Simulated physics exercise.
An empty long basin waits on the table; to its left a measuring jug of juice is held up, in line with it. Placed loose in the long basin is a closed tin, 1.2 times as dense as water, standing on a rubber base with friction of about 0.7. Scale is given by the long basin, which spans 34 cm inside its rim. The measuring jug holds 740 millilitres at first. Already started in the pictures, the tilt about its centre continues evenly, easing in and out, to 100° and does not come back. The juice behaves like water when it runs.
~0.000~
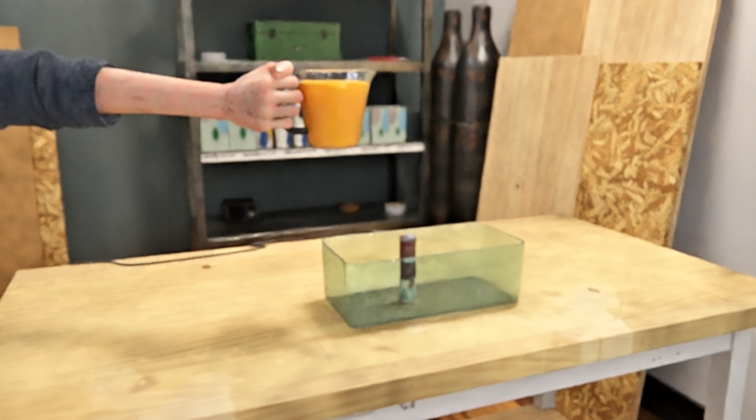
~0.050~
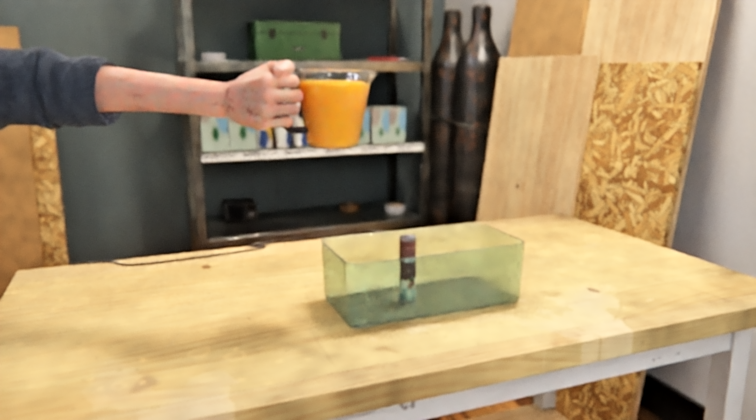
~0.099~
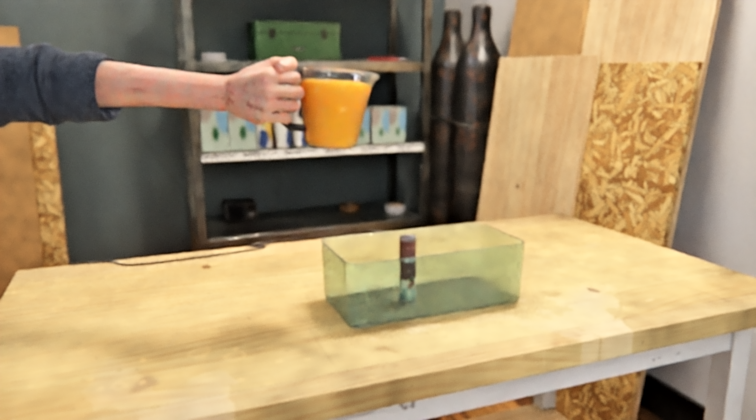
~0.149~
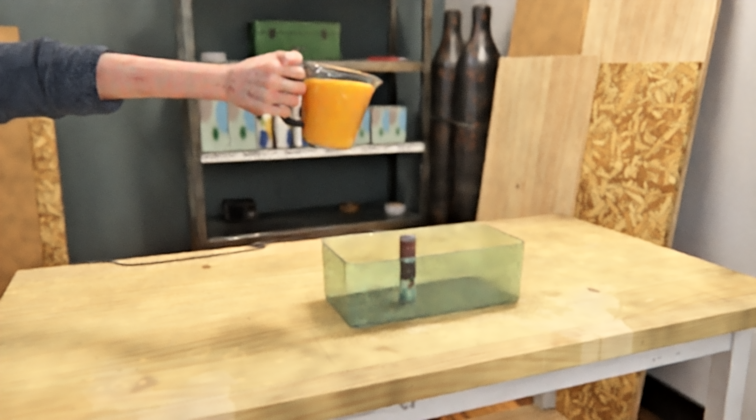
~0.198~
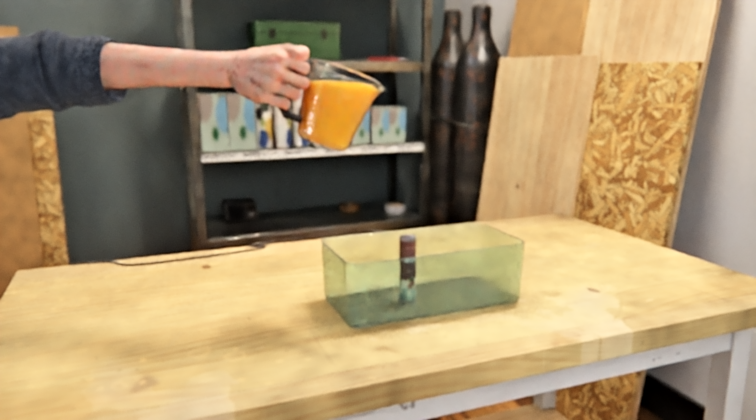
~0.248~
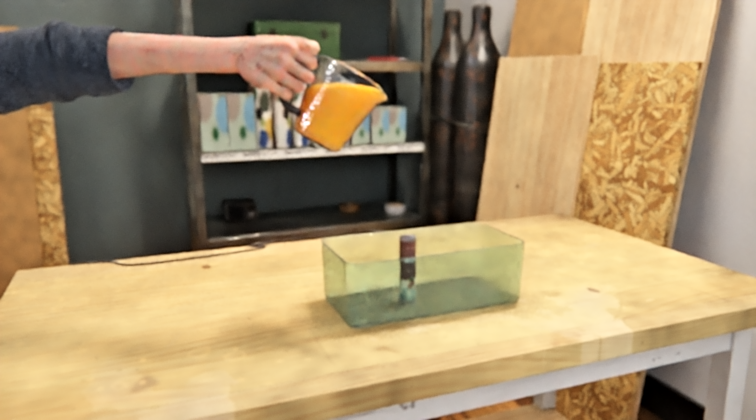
A hand holds a jug of orange juice above a clear basin and tilts it rightward.
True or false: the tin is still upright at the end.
True.
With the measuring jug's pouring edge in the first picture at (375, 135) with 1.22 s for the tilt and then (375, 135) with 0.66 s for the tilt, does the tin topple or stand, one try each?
In the first try it comes down; in the second it comes down.
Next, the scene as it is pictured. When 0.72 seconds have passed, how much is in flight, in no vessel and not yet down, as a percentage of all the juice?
Some 30 per cent.
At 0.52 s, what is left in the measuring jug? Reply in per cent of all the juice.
About 50 per cent.
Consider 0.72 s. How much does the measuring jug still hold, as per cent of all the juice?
Around 12 percent of it.
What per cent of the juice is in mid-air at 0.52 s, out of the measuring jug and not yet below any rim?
It comes to roughly 42 per cent.
Then, 0.52 s in, the tilt is 90° and 51 per cent is still to pour; the tin stands where it began.
Then, 0.72 s in, the tilt is 100° and 11 per cent is still to pour; the tin stands where it began.
Then, 0.93 s in, the tilt is 100° and 1 per cent is still to pour; the tin stands where it began.
Then, 1.16 s in, the tilt is 100° and 0 per cent is still to pour; the tin stands where it began.
Finally, the tin stands where it began.
